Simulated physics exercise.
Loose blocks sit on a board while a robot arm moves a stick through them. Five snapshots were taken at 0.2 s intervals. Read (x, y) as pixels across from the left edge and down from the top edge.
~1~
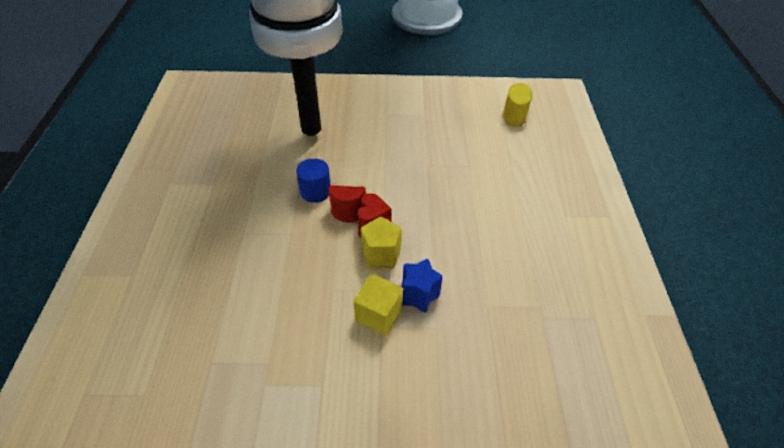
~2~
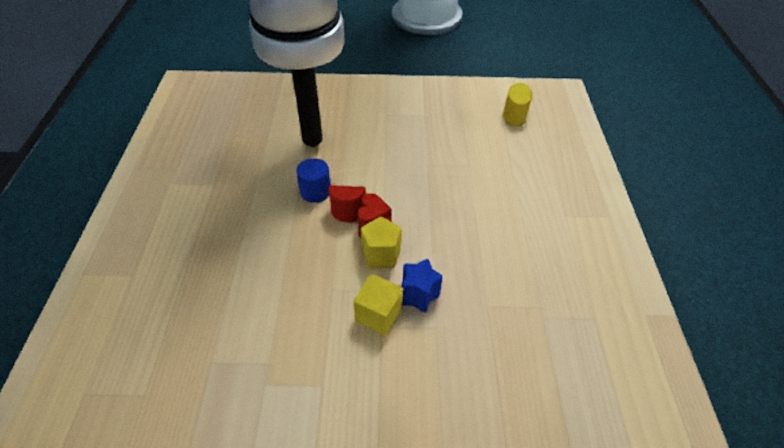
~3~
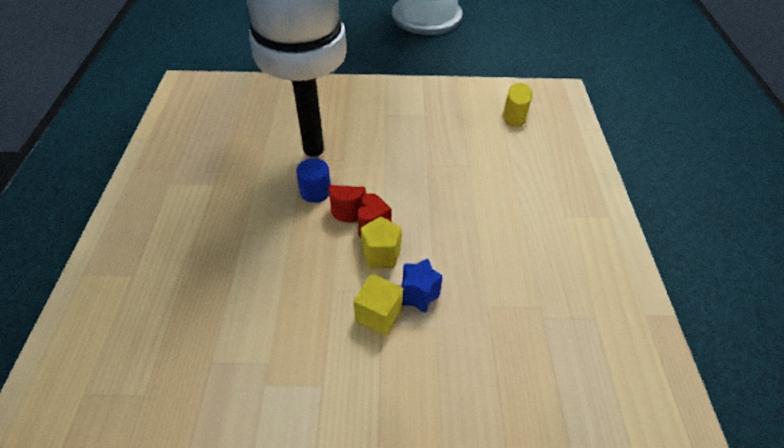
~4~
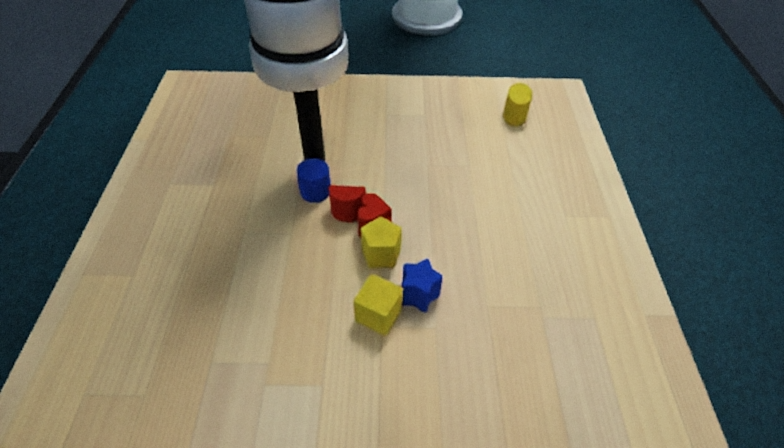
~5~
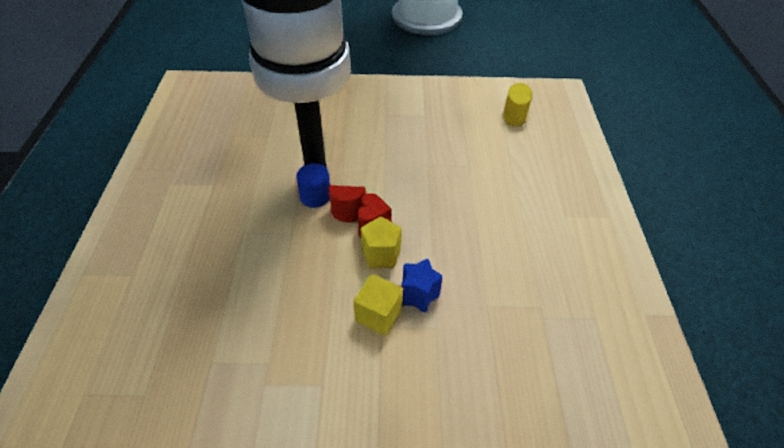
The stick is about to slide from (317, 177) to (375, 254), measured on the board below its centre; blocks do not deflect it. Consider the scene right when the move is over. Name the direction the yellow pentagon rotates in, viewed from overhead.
Rotation: Clockwise.
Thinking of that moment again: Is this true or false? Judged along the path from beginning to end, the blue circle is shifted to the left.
Verdict: False.
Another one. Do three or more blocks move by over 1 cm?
I believe so.
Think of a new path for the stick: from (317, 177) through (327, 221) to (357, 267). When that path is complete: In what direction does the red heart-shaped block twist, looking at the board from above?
From above, it turns clockwise.
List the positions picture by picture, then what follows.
The first picture shows stick's lower end (312, 131); blue circle (312, 169); red half-round block (346, 192); red heart-shaped block (373, 206); yellow pentagon (382, 232).
The second picture shows stick (313, 141); blocks still.
The third picture shows stick (314, 151); blocks still.
The fourth picture shows stick (315, 161); blocks still.
The fifth picture shows stick (316, 171); blue circle (312, 174); red half-round block (346, 192); red heart-shaped block (373, 206); yellow pentagon (382, 232).
What follows on the original path. One third of the way, stick (335, 195); blue circle (311, 192).
Two thirds of the way, stick (354, 220); blue circle (311, 193); red half-round block (368, 218), turned 65° anticlockwise; red heart-shaped block (393, 212), turned 20° anticlockwise; yellow pentagon (392, 242), turned 45° clockwise.
At the end, stick (374, 248); blue circle (311, 193); red half-round block (395, 240), turned 70° anticlockwise; red heart-shaped block (403, 214), turned 60° anticlockwise; yellow pentagon (415, 262), turned 65° clockwise.
